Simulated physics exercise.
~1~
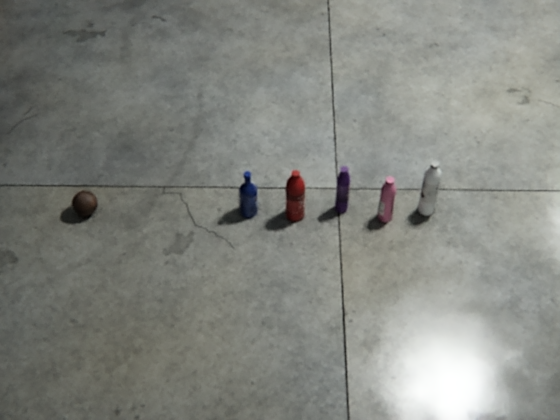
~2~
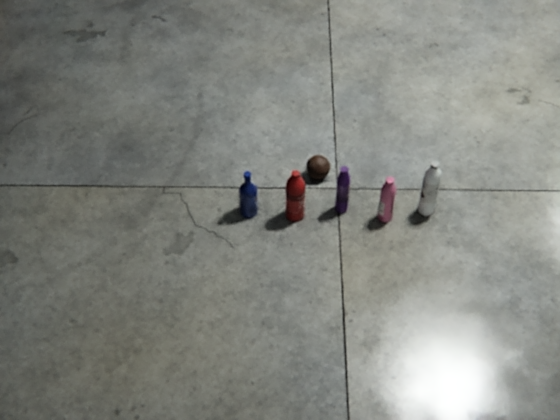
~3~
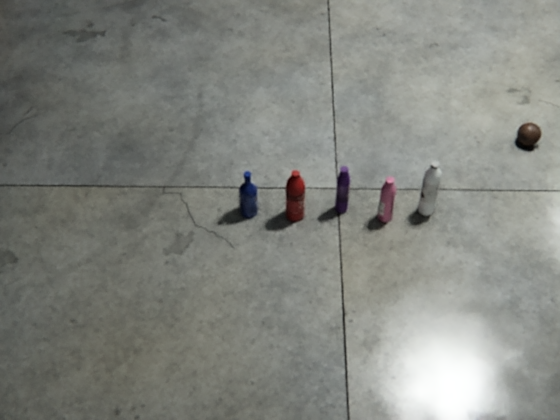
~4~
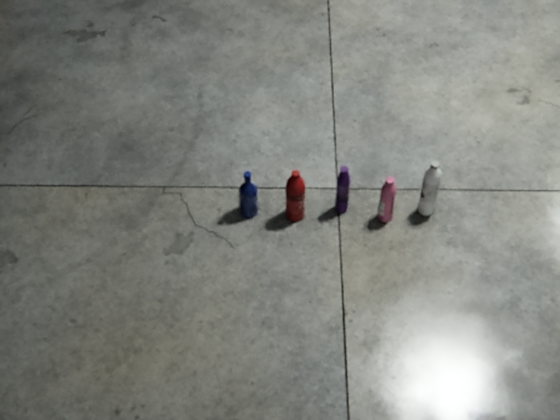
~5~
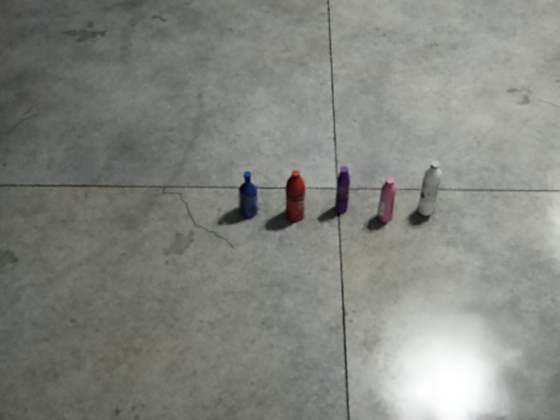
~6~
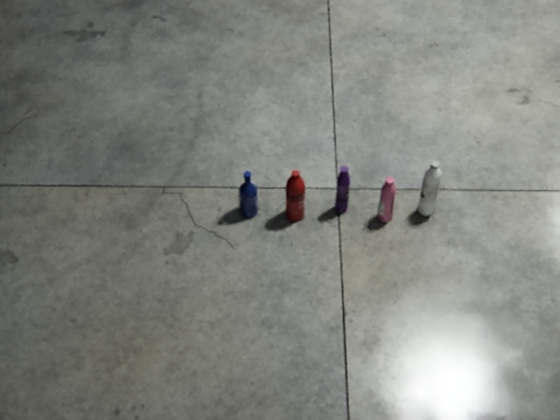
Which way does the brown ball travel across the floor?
The brown ball travels to the right, passing behind the row of bottles.
A bare grey concrete floor with thin seams is seen from above at a slant by a still camera, with a bright patch of light at the lower right. Five bottles stand in a loose row near the middle, blue, red, purple, pink and white from left to right, and a brown ball is off to their left. The ball rolls right and passes behind the red and purple bottles without knocking them. It carries on past the white bottle toward the right edge, then goes out of view. All five bottles remain upright in their places.
